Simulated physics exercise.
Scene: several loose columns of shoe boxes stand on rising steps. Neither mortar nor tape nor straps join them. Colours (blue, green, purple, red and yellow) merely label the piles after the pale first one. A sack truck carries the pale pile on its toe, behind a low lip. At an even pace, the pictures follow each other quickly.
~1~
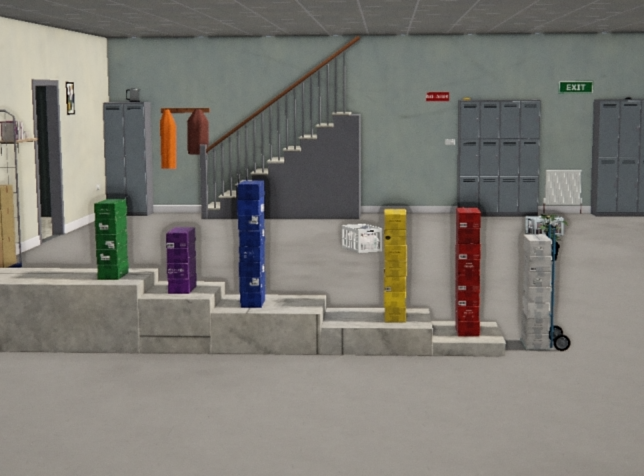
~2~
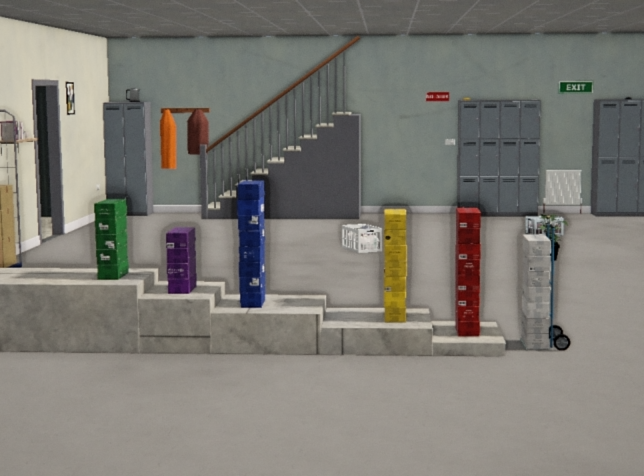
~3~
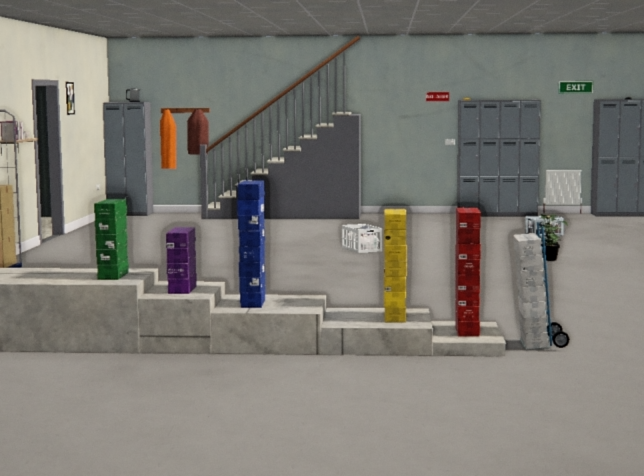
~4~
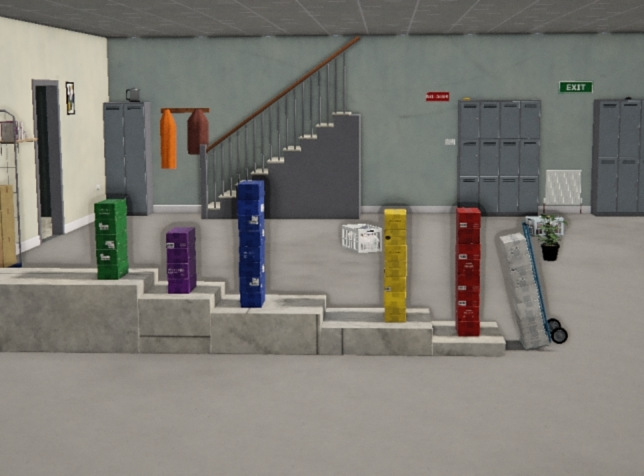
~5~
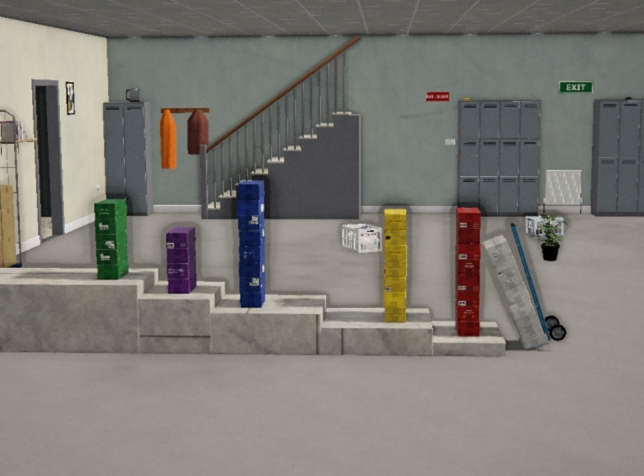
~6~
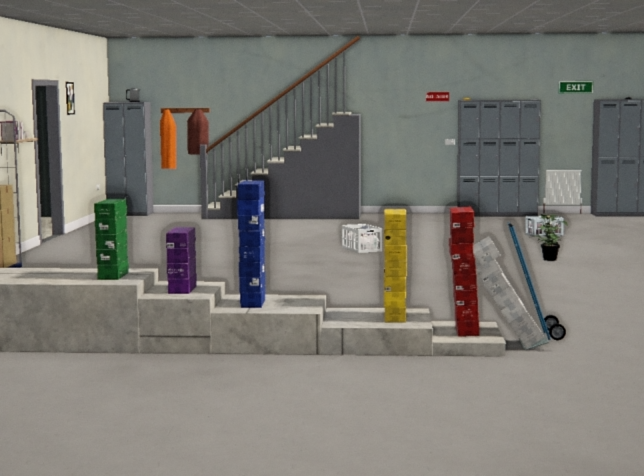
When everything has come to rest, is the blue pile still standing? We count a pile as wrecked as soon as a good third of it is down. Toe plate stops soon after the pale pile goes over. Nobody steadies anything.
Yes.
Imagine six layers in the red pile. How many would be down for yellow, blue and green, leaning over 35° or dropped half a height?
The counts are yellow 6, blue 0 and green 0.
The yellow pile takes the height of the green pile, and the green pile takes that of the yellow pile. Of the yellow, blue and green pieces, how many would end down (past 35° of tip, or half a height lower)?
It works out to yellow 5, then blue 0, then green 0.
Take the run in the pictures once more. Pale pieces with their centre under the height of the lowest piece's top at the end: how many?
Count = 1.
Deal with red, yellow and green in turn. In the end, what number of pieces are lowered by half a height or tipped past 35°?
Red: 8, yellow: 6, green: 0.
Soon, 7 of the pale pile down; none of the 8 blue boxes down (0 of 32 in all colours); top blue box unmoved; top red box tipped clearly, half its height lower.
A while on, 7 of the pale pile down; none of the 8 blue boxes down (14 of 32 in all colours); top blue box unmoved; top yellow box tipped well over, about its own height lower.
Finally, 7 of the pale pile down; none of the 8 blue boxes down (14 of 32 in all colours); top blue box unmoved; top red box upside down. Seen by the last camera, middles, top blue box near (251, 190), top red box near (418, 286).
